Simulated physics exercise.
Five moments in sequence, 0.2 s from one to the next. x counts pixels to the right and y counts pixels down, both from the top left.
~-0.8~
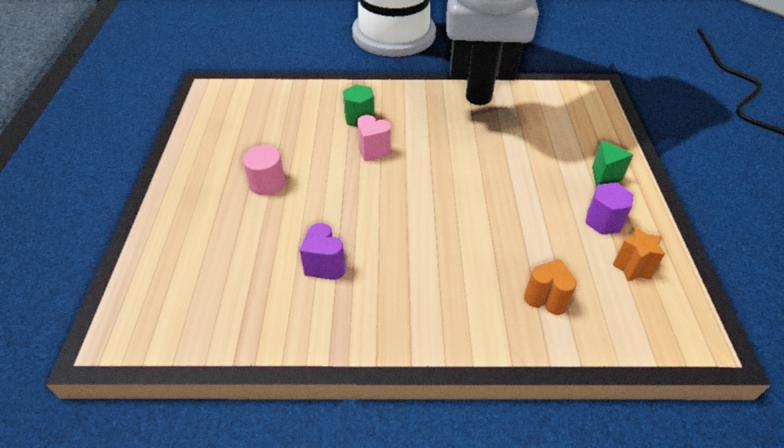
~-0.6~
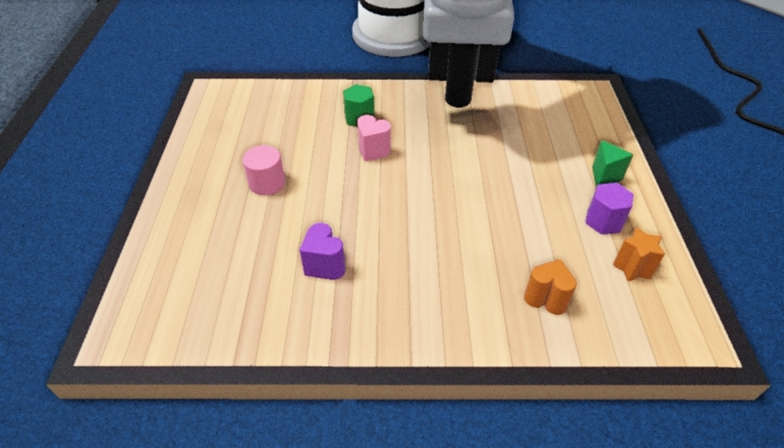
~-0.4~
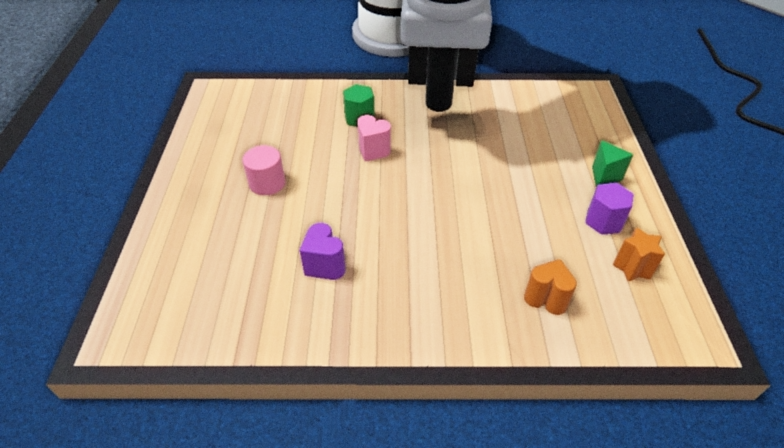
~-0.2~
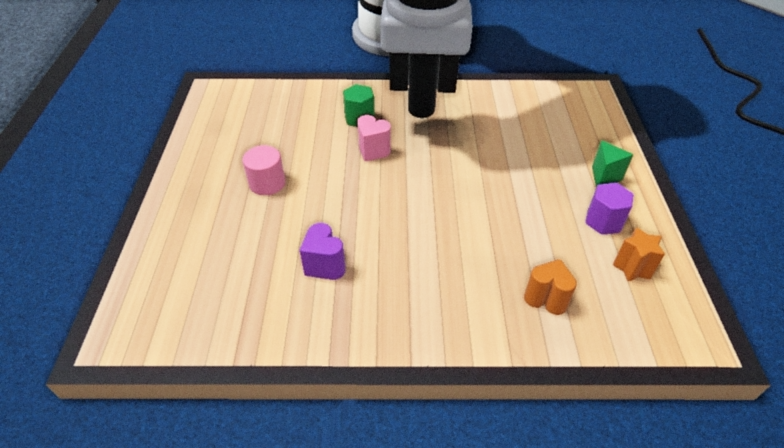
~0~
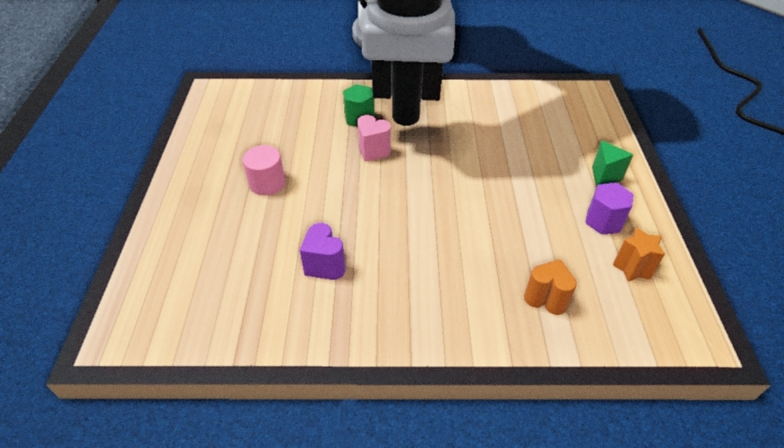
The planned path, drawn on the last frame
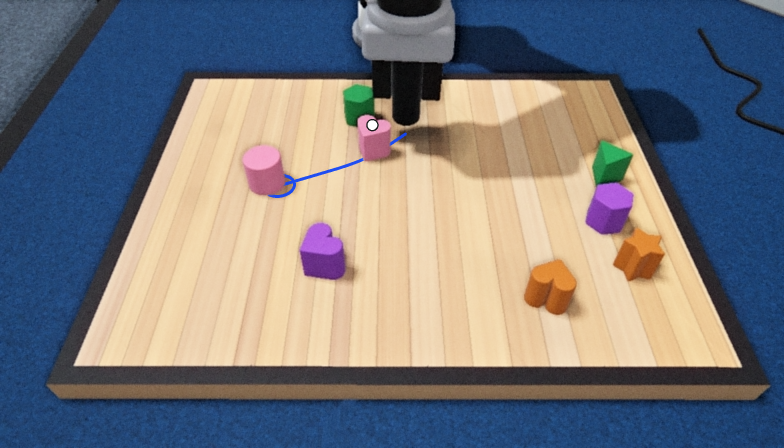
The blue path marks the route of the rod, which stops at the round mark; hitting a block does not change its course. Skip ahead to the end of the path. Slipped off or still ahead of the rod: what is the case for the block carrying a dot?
Final position: Ahead.
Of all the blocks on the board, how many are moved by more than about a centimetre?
Count: Two.
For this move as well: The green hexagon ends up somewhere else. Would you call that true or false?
That statement is not accurate.
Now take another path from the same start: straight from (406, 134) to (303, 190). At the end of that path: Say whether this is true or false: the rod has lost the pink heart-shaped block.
Answer: False.
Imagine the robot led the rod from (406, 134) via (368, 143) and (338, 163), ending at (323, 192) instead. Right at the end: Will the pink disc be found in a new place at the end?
No - that is not the case.
The drawn path runs from (406, 134) via (351, 164), ending at (279, 186); the dot is on the pink heart-shaped block.
What follows on the original path. One third of the way, rod (371, 140); pink heart-shaped block (345, 135), turned 45° clockwise.
Two thirds of the way, rod (326, 157); pink heart-shaped block (298, 150), turned 45° clockwise.
At the end, rod (276, 171); pink disc (209, 164); green hexagon not moved; pink heart-shaped block (246, 165), turned 45° clockwise.
